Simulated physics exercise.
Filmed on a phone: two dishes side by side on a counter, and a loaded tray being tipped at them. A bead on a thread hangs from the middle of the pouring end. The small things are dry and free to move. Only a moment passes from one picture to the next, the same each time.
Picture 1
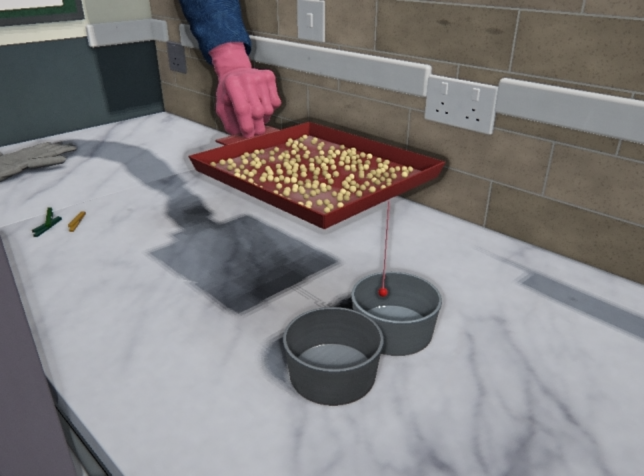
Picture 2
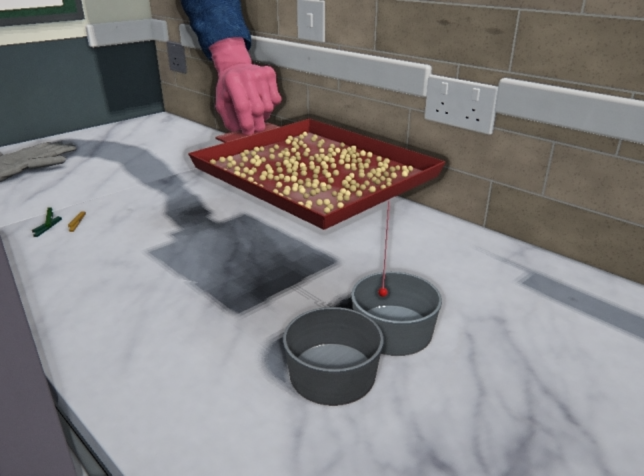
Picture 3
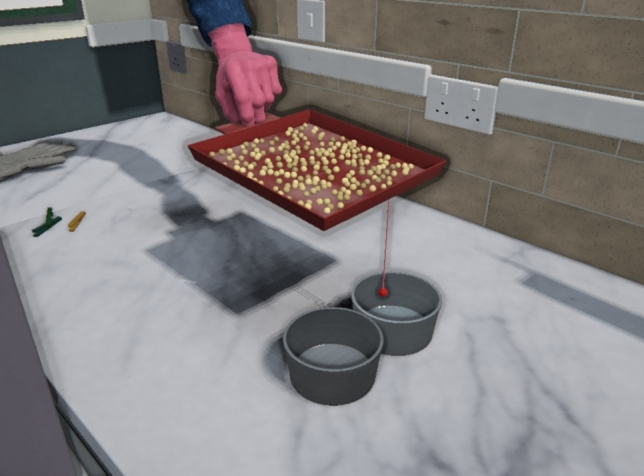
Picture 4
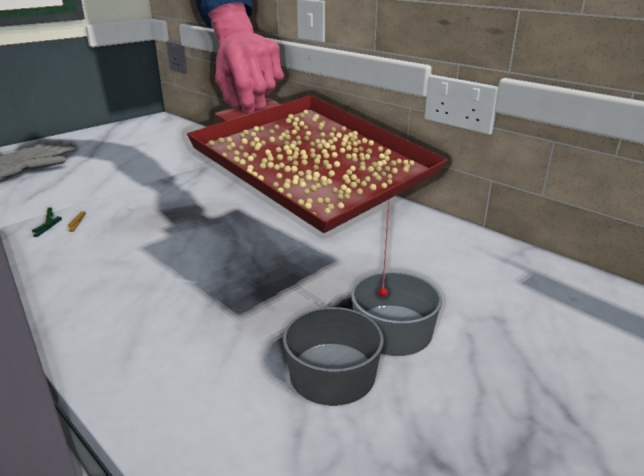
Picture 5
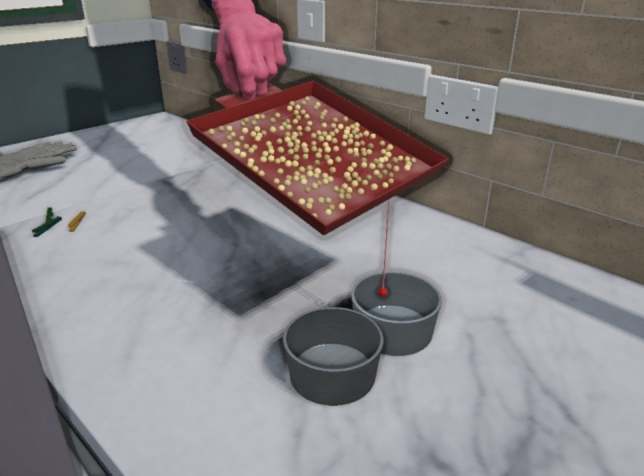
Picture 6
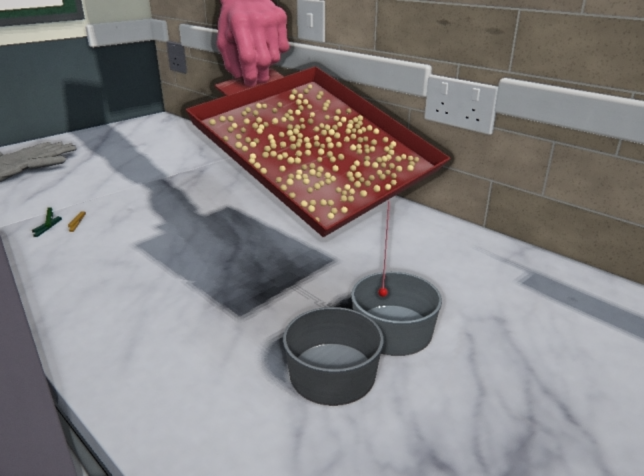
A pink-gloved hand gradually tilts a red tray of soya beans above two grey dishes.
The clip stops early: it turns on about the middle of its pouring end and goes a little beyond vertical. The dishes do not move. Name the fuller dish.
Fuller: The left dish.
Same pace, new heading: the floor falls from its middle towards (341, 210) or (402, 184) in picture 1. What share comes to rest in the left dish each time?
First some 100, then 0 per cent.
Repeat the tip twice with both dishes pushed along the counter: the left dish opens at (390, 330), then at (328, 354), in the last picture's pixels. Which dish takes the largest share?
First the left-hand dish, then the left one.
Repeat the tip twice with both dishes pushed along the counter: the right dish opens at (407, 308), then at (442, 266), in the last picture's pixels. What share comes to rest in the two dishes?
The first gives 100 %, the second 0 %.
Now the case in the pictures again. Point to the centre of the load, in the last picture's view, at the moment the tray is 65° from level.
Roughly at (354, 211).
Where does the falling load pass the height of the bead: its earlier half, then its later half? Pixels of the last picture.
Early half (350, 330), late half (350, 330).
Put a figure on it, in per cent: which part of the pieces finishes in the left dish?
Near 80 %.
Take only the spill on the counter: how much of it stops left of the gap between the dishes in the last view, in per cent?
Near 30 %.
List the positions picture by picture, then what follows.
Corners of the pouring end near (324, 212) and (439, 162), level; middle of the load near (318, 170), soya beans; left dish near (369, 375); right dish near (430, 329); bead on its thread near (383, 292), in the first picture.
Corners of the pouring end near (324, 212) and (439, 161), level; middle of the load near (318, 168), in the second picture.
Corners of the pouring end near (325, 214) and (440, 160), tipped barely, lowest at the left corner; middle of the load near (318, 164), in the third picture.
Corners of the pouring end near (325, 217) and (441, 159), tipped a little, lowest at the left corner; middle of the load near (318, 157), in the fourth picture.
Corners of the pouring end near (326, 220) and (442, 158), tipped a little, lowest at the left corner; middle of the load near (320, 151), in the fifth picture.
Corners of the pouring end near (326, 224) and (444, 157), tipped clearly, lowest at the left corner; middle of the load near (322, 147), near a third on the move; left dish near (369, 375); right dish near (430, 329), in the sixth picture.
Shortly afterwards, tray tipped steeply; all but a few on the tray; only a few in the left dish; only a few outside both; a little in the air.
Next, tray tipped past a quarter turn; only a few on the tray; near half in the left dish; only a few in the right dish; a little outside both; near a quarter in the air.
Some moments later, tray tipped past a quarter turn; the bulk in the left dish; only a few in the right dish; near a quarter outside both.
In the end, tray tipped past a quarter turn; the bulk in the left dish; only a few in the right dish; near a quarter outside both.
